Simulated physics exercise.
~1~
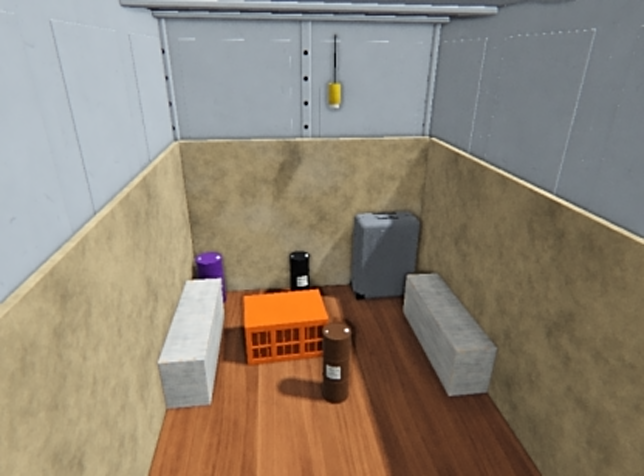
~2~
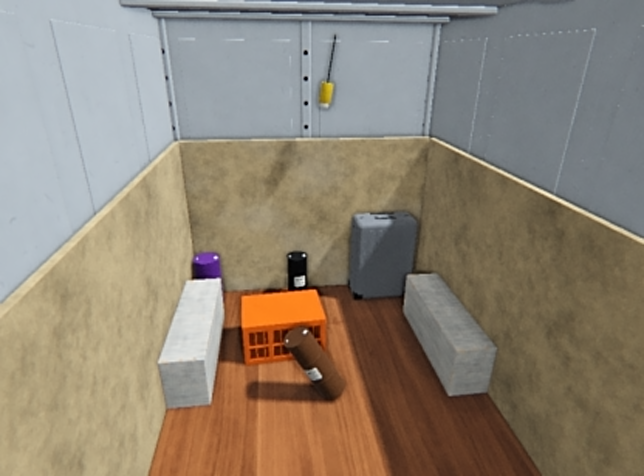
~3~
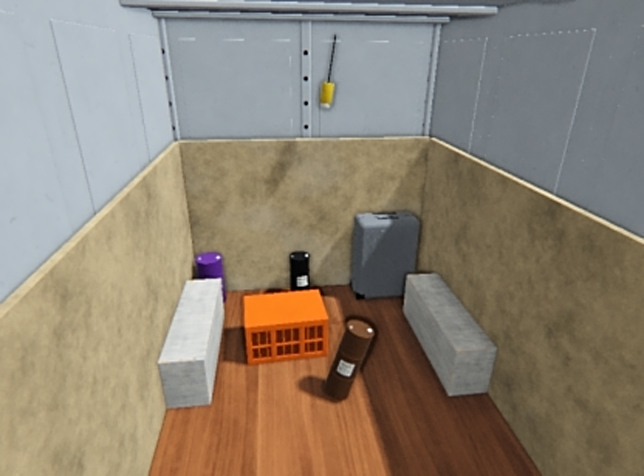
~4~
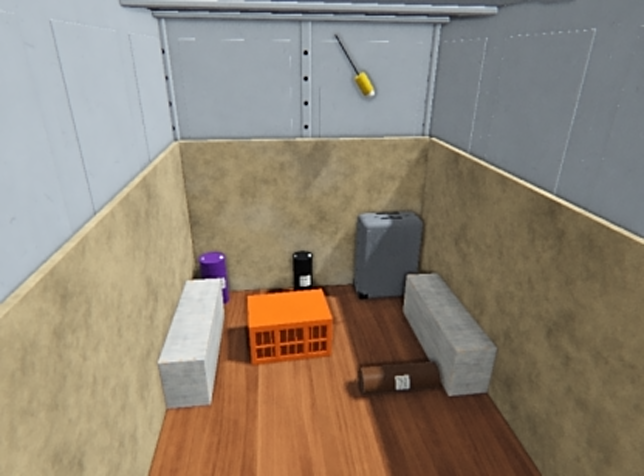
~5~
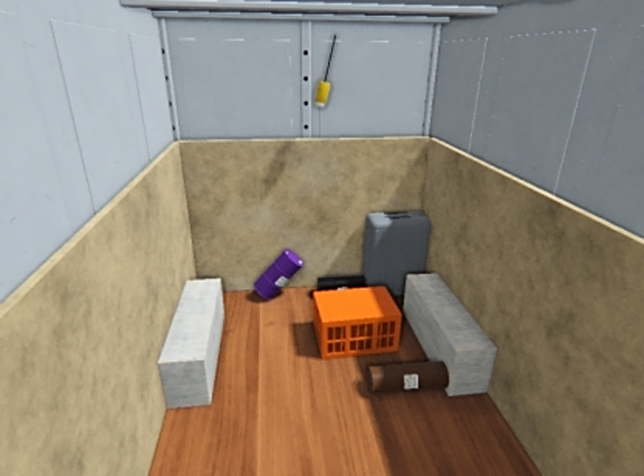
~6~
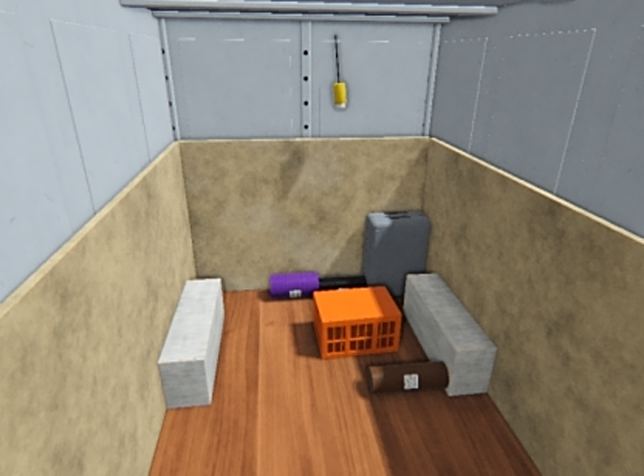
The brown canister topples, then the crate slides right and the black and purple canisters fall.
